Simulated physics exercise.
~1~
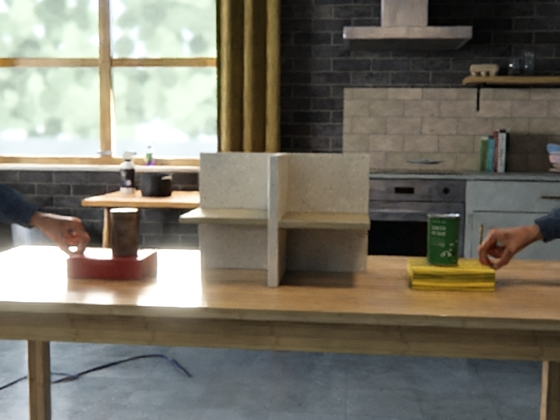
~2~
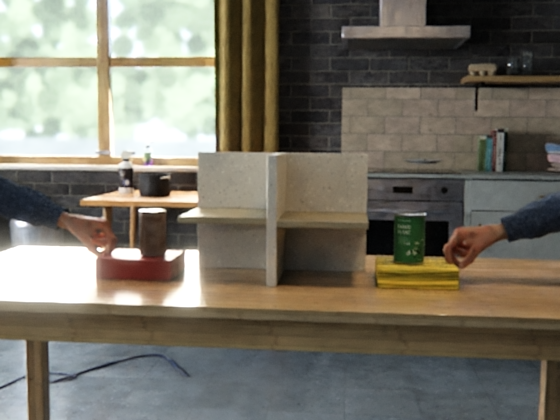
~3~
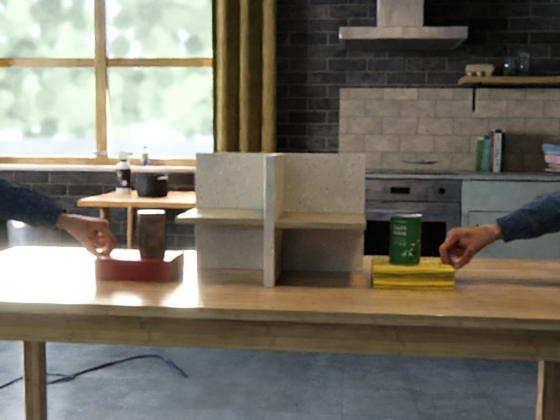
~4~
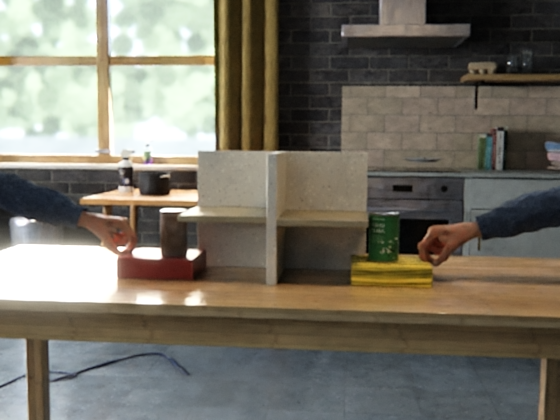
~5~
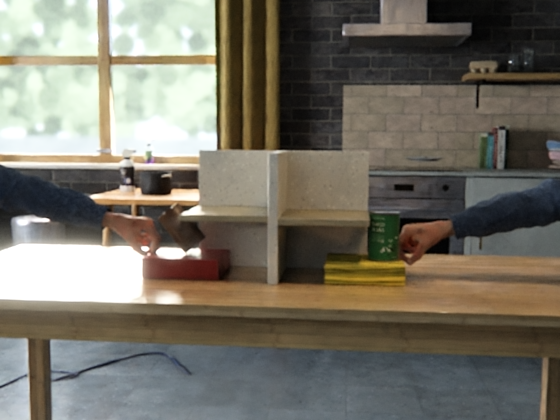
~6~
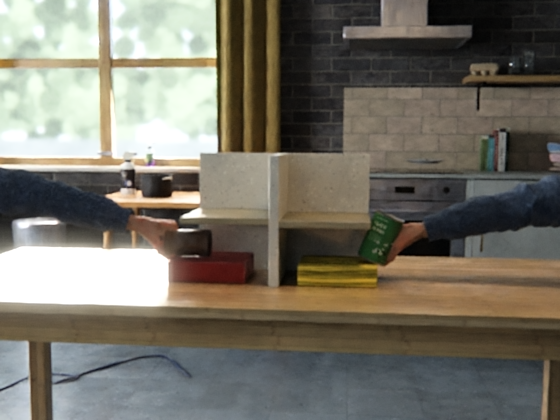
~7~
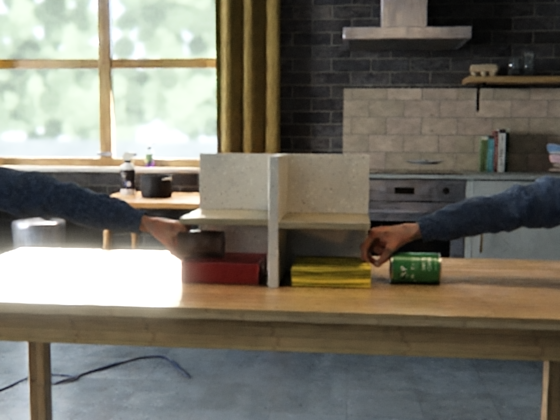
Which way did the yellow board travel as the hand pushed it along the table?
The yellow board moved to the left, going in under the shelf.
